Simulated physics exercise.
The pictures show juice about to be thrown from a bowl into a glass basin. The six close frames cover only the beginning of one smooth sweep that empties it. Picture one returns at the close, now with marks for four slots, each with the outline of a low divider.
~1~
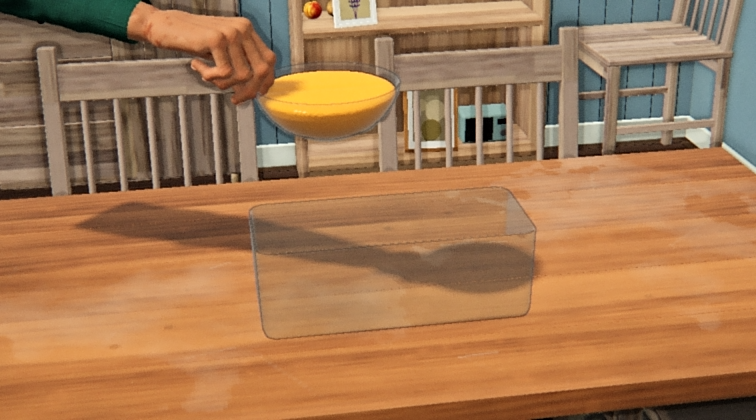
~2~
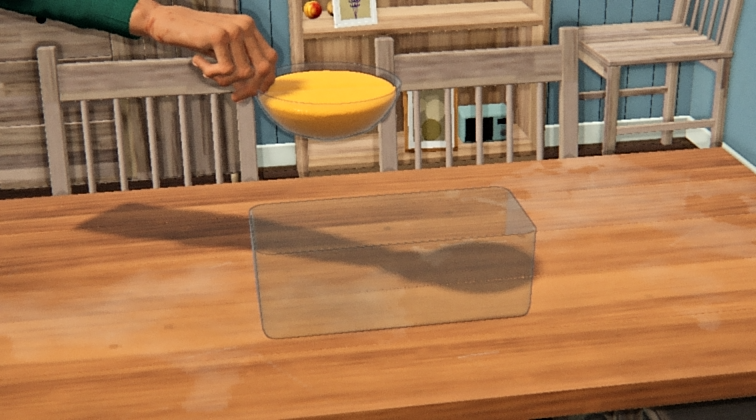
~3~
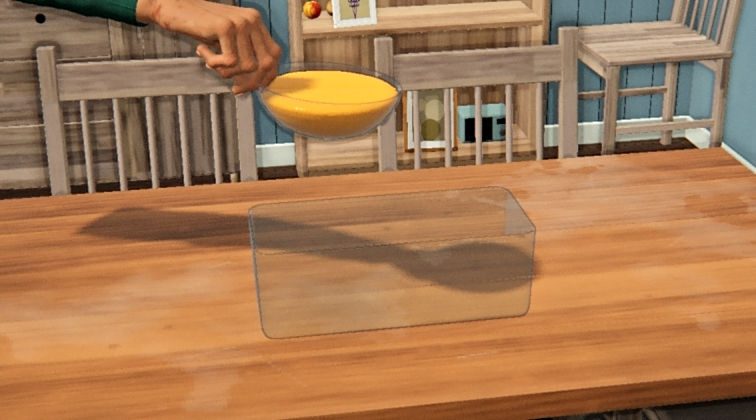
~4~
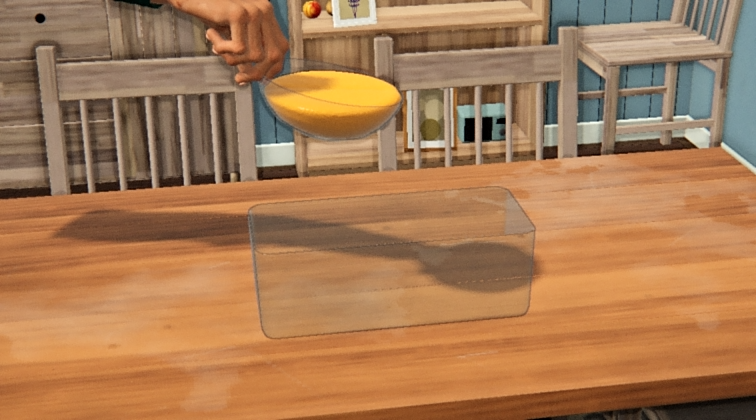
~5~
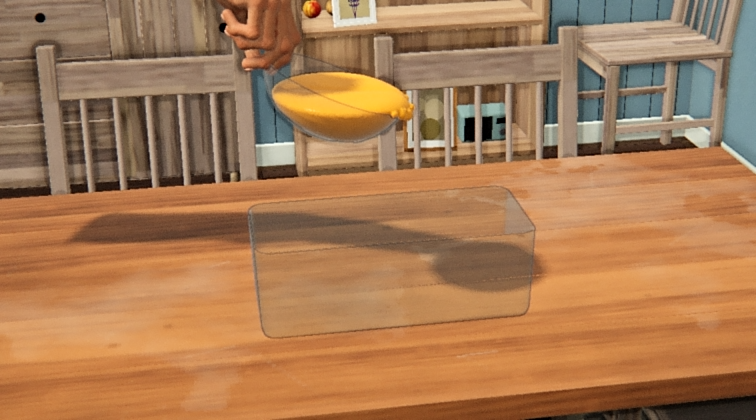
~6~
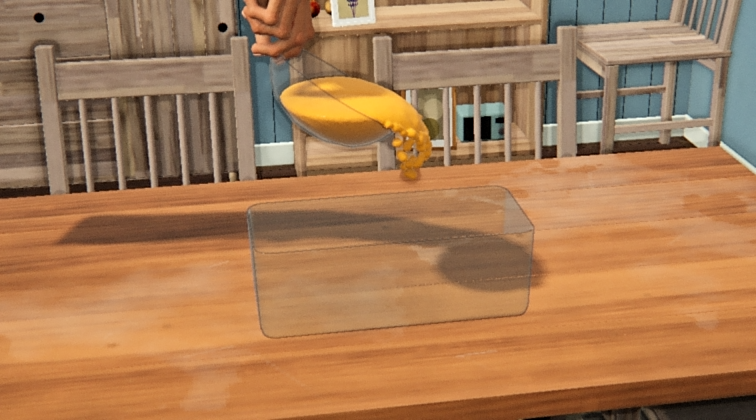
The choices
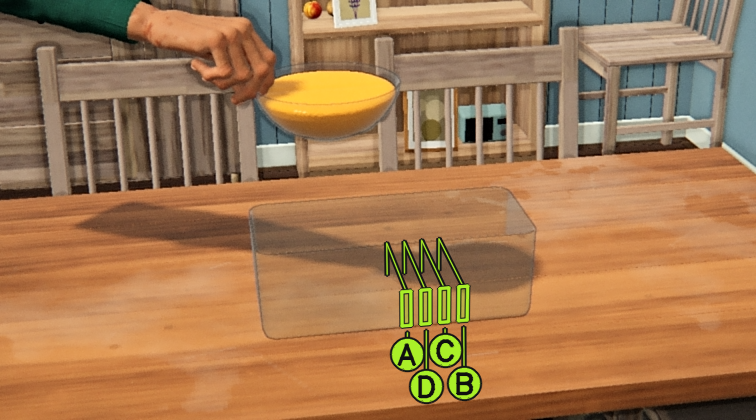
At a wooden table with pale chairs behind it, a hand holds a clear bowl of orange-yellow juice above an empty glass basin. The hand rises and tilts the bowl gradually to the right, until juice slips over the lip and trails downward in a short, clumpy stream above the basin.
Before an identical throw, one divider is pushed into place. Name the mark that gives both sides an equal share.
Best: B.
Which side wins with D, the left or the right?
The right one.
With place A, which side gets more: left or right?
The right side.
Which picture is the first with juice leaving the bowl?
In picture 5.
In lime, A at (407, 332); B at (463, 327); C at (445, 328); D at (426, 330).
With A, about 11 % ends left of the wall and 88 % right of it.
With B, about 55 % ends left of the wall and 44 % right of it.
With C, about 31 % ends left of the wall and 68 % right of it.
With D, about 19 % ends left of the wall and 79 % right of it.
